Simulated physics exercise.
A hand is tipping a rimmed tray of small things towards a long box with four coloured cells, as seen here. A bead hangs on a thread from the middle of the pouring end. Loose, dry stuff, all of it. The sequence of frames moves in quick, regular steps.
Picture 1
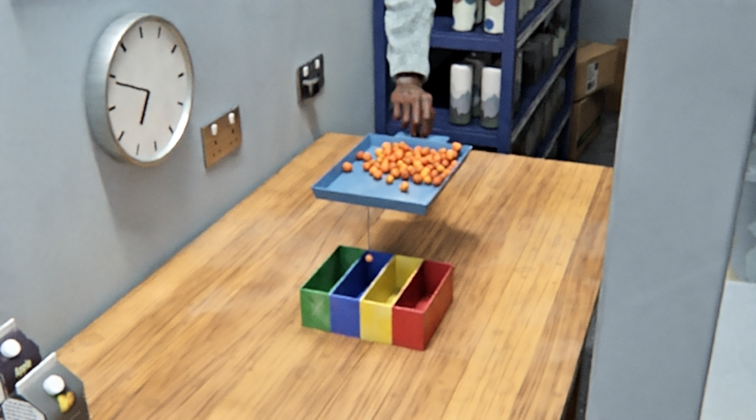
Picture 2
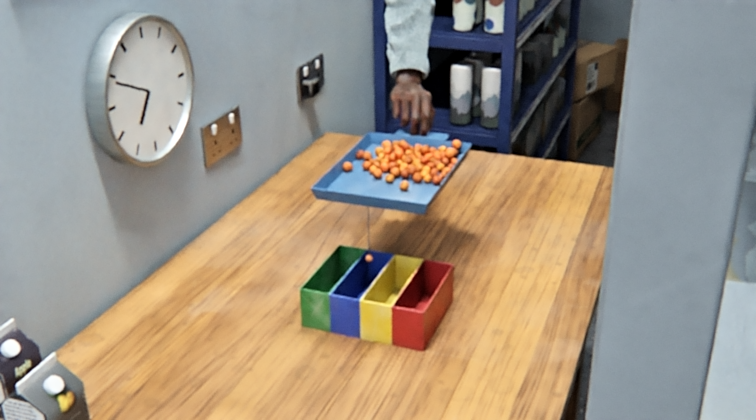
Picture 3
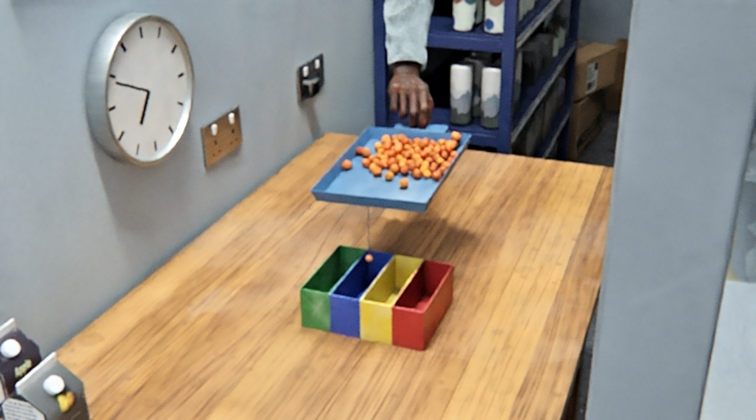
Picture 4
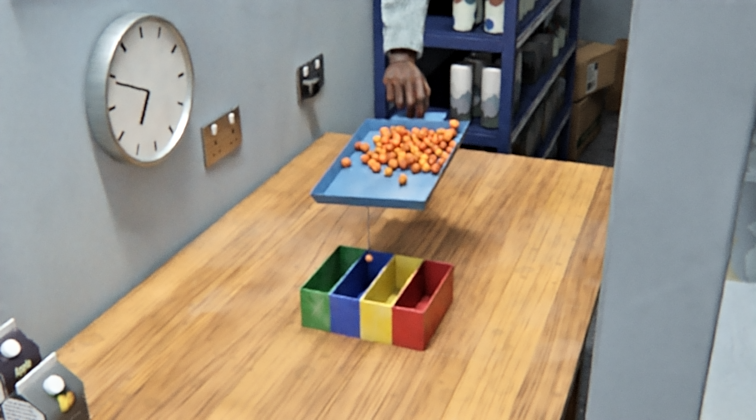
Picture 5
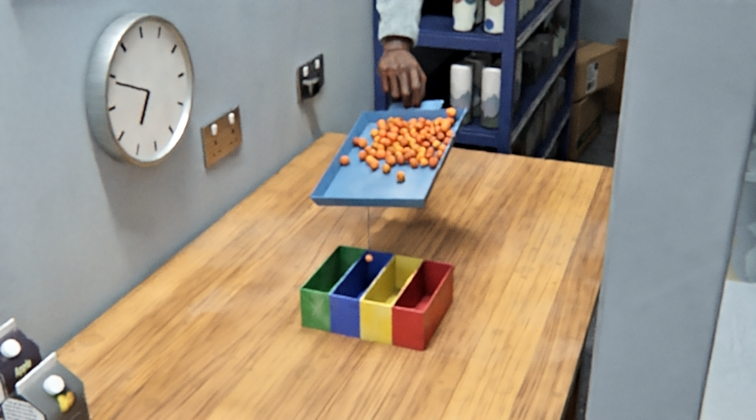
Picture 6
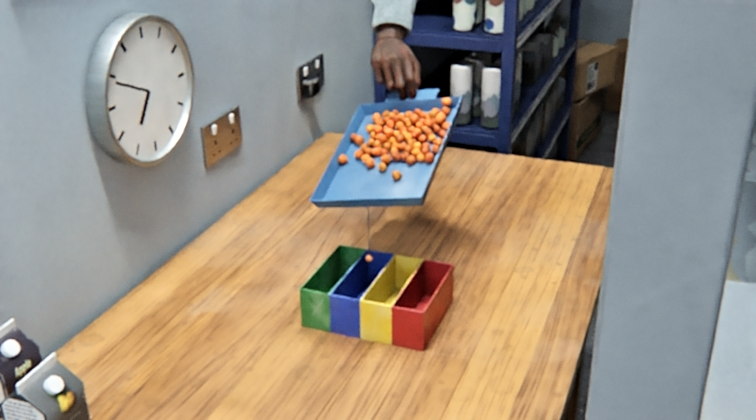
On a wooden table beside a wall clock, a hand holds a blue tray of small orange pieces above a four-coloured box, then gradually raises its far end, tilting it towards the near left corner as the pieces shift slightly.
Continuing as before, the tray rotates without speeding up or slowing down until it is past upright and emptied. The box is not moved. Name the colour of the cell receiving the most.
That is the green one.
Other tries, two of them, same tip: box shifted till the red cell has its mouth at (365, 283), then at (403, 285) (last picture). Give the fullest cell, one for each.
First try: That blue cell. Second try: The cell in green.
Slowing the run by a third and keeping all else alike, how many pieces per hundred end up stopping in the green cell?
Share: Around 30%.
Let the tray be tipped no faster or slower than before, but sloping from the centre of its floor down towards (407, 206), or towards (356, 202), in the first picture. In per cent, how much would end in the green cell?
First heading 0 %, second heading 30 %.
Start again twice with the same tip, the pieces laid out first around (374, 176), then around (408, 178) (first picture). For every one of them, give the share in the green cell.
It would be roughly 40 per cent for the first and roughly 40 per cent for the second.
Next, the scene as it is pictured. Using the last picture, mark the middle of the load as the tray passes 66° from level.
Look close to (333, 197) in the last picture.
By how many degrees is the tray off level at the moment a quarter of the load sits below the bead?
Angle reached: About 75°.
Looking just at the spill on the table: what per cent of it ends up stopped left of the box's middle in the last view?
Around 100 %.
Just after the last frame, tray tipped steeply; the larger part on the tray; about a tenth in the green cell; roughly a quarter falling or outside the box.
A moment on, tray tipped past a quarter turn; about a tenth on the tray; roughly a quarter in the green cell; just a few in the blue cell; roughly half falling or outside the box.
Further on, tray tipped past a quarter turn; roughly a third in the green cell; just a few in the blue cell; just a few in the red cell; roughly half falling or outside the box.
When it is over, tray tipped past a quarter turn; roughly a third in the green cell; just a few in the blue cell; just a few in the red cell; not one in the yellow cell; roughly half outside the box.
